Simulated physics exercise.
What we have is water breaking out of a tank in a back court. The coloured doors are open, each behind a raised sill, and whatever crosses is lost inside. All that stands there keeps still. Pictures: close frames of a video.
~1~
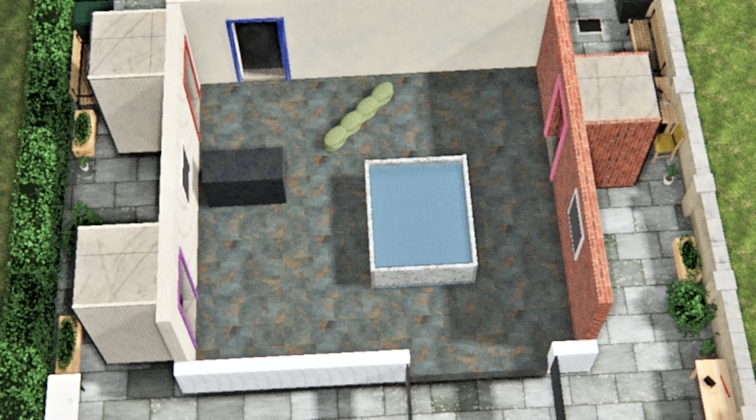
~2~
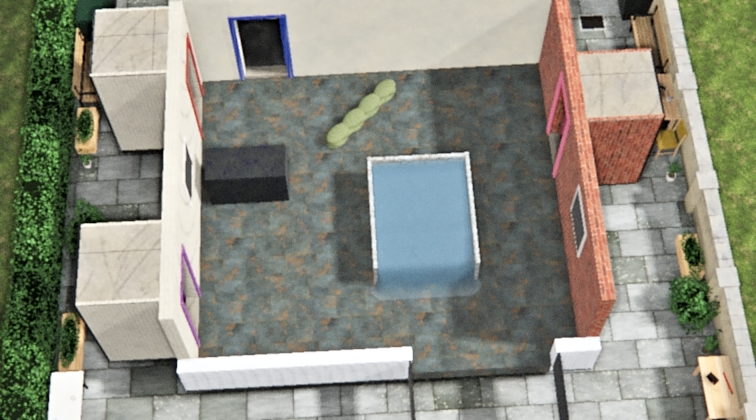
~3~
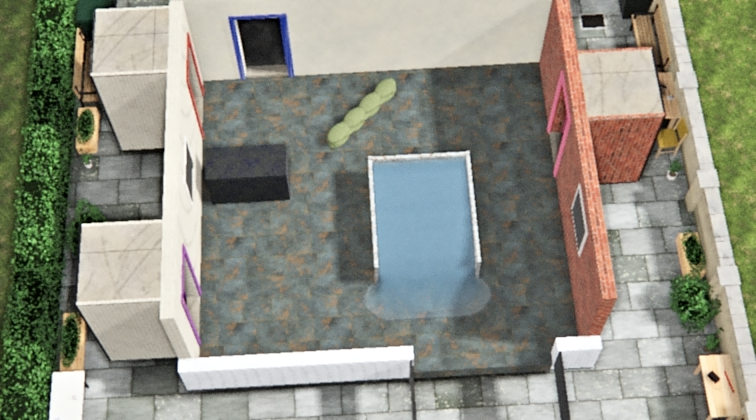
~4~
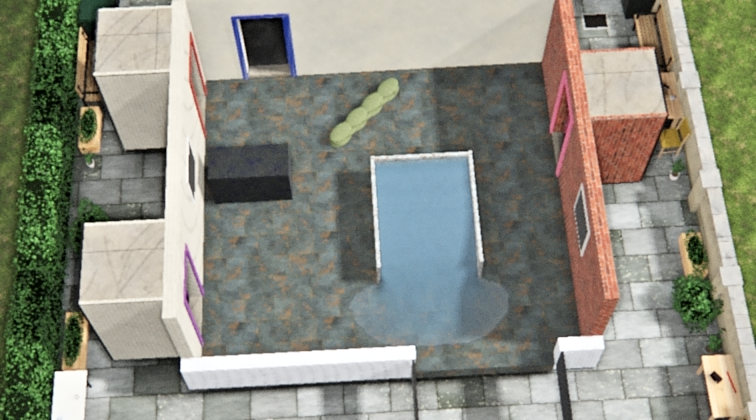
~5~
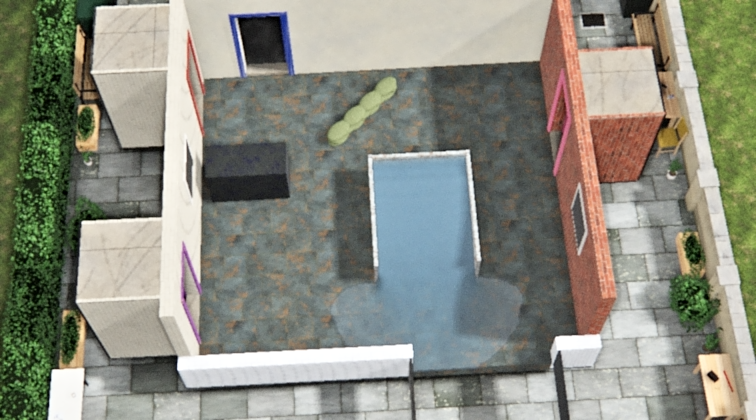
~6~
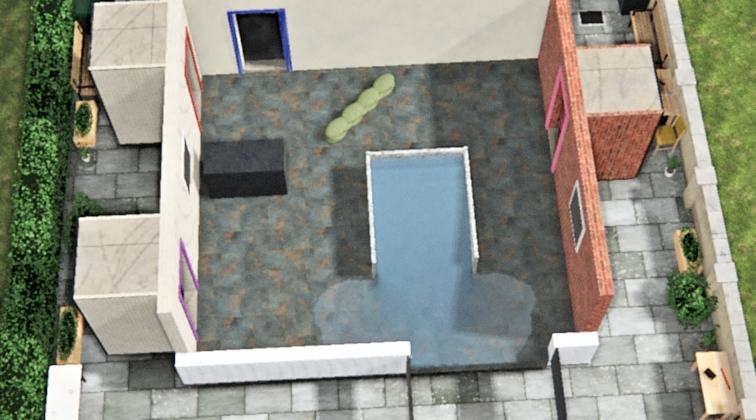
Water pours from the near side of a white-walled tank and spreads across the courtyard floor.
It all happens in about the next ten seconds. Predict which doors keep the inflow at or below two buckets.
In the end the purple door tops two buckets. The pink door never tops two buckets. The red door never tops two buckets. The blue door never tops two buckets.
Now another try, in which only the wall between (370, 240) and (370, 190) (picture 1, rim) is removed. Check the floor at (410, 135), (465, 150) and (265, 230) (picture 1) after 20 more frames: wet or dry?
The first point is spared, the second spared, the third soaked.
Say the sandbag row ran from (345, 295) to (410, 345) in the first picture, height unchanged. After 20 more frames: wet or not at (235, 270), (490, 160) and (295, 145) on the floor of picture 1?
Going in the order you gave, that's left unsoaked, then left unsoaked, then waterlogged.
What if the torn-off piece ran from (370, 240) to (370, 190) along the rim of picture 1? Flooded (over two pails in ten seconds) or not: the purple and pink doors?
I think the purple door crosses the limit and the pink door remains below the limit.
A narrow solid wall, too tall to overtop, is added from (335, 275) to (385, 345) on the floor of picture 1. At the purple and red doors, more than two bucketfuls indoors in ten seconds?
As I see it, the purple falls short but the red falls short.
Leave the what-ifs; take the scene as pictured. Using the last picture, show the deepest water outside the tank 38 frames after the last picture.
I'd put it around (218, 201).
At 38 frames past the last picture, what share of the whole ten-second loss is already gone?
Close to 90 per cent.
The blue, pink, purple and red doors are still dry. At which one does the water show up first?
My answer: The purple one.
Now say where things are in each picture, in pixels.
In the first frame, still water in the tank at (420, 214).
In the second frame, water pours out at (426, 274) and has run to (372, 288).
In the third frame, water pours out at (427, 274) and has run to (371, 308).
In the fourth frame, water pours out at (429, 275) and has run to (361, 320).
In the fifth frame, water pours out at (426, 274) and has run to a hidden place.
In the sixth frame, the front is at a hidden place, out from the gap at (424, 271).
A moment on, water covers 20 % of the floor; the purple door not reached, the pink door not reached, the red door not reached, the blue door not reached.
Next, water covers 25 % of the floor; the purple door wet at the sill, nothing in, the pink door not reached, the red door not reached, the blue door not reached.
Then, water covers 35 % of the floor; the purple door over two buckets in, the pink door not reached, the red door not reached, the blue door not reached.
Later, water covers 45 % of the floor; the purple door far over two buckets in, the pink door not reached, the red door wet at the sill, nothing in, the blue door wet at the sill, nothing in.
In the end, water covers 55 % of the floor; the purple door far over two buckets in, the pink door not reached, the red door wet at the sill, nothing in, the blue door wet at the sill, nothing in.
